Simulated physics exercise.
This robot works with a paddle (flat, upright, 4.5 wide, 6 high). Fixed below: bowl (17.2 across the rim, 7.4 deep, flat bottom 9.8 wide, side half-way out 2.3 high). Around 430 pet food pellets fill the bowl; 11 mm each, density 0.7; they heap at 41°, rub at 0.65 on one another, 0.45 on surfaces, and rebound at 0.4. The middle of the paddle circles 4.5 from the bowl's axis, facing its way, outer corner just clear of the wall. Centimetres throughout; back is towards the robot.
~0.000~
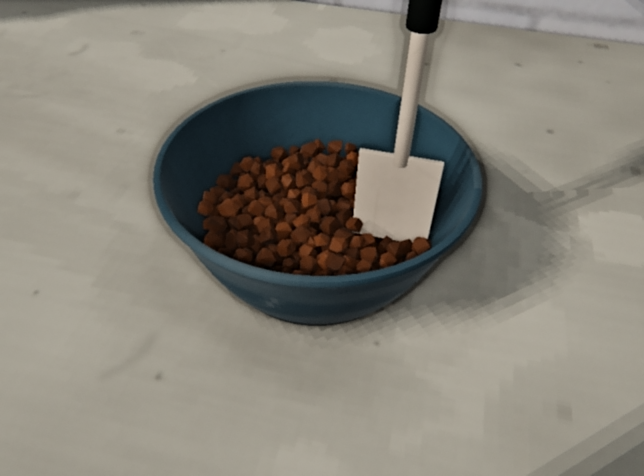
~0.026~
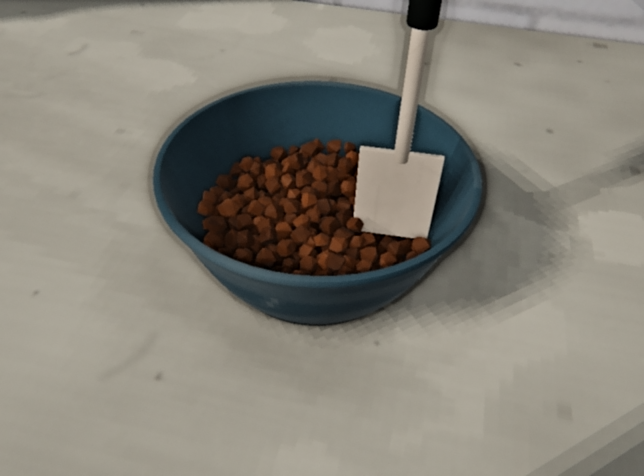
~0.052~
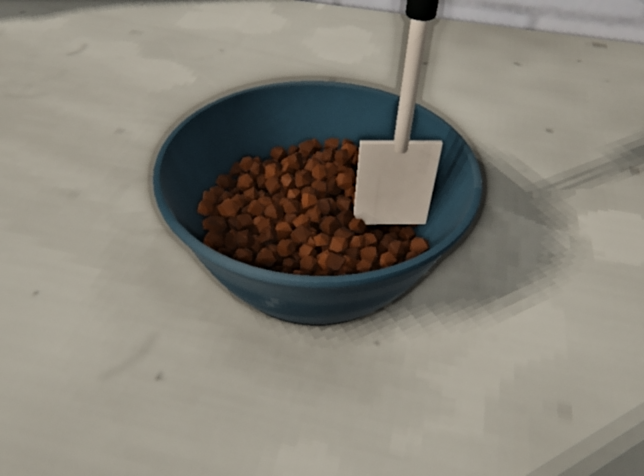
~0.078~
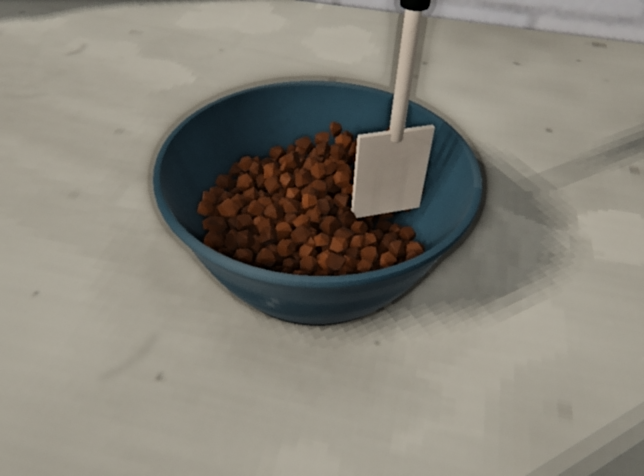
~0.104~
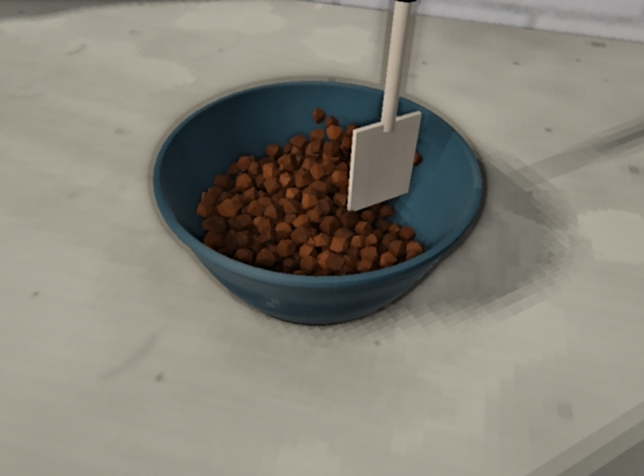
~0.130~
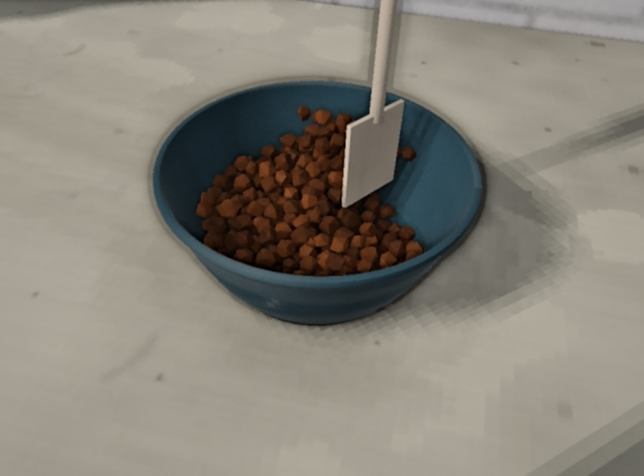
At the start, a white paddle with a black-topped handle stands at the right side of a blue bowl of brown pellets. It then sweeps toward the back of the bowl, turning gradually edge-on, and pushes some pellets up along the far wall while most of the heap barely shifts.
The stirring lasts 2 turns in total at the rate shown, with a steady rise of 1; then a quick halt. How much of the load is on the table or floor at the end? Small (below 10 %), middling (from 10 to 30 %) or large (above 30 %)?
Share on the table or floor: Middling (from 10 to 30 %).
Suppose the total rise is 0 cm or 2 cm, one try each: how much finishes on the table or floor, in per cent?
Some 25 and 15 per cent.
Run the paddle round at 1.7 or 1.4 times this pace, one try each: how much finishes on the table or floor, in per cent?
Some 35 and 30 per cent.
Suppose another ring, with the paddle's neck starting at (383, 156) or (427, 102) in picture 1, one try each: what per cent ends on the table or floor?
Some 20 and 0 per cent.
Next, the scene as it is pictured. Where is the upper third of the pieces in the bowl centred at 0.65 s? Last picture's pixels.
Around (408, 207).
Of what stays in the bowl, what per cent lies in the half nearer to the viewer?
About 40 per cent.
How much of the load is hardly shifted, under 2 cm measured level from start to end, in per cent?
Some 15 per cent.
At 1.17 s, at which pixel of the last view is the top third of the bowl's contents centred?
Around (254, 243).
After 0.65 s, 317° round, highest piece 10 above the table; 396 in the bowl, 27 on the table or floor, 11 in flight or on the tool.
After 1.17 s, 219° round, highest piece 9 above the table; 368 in the bowl, 65 on the table or floor, 1 in flight or on the tool.
After 1.63 s, 0° round, highest piece 7 above the table; 353 in the bowl, 81 on the table or floor.
After 2.33 s, 0° round, highest piece 7 above the table; 353 in the bowl, 81 on the table or floor.
In the end, 353 in the bowl, 81 on the table or floor. That is 19 % on the table or floor.
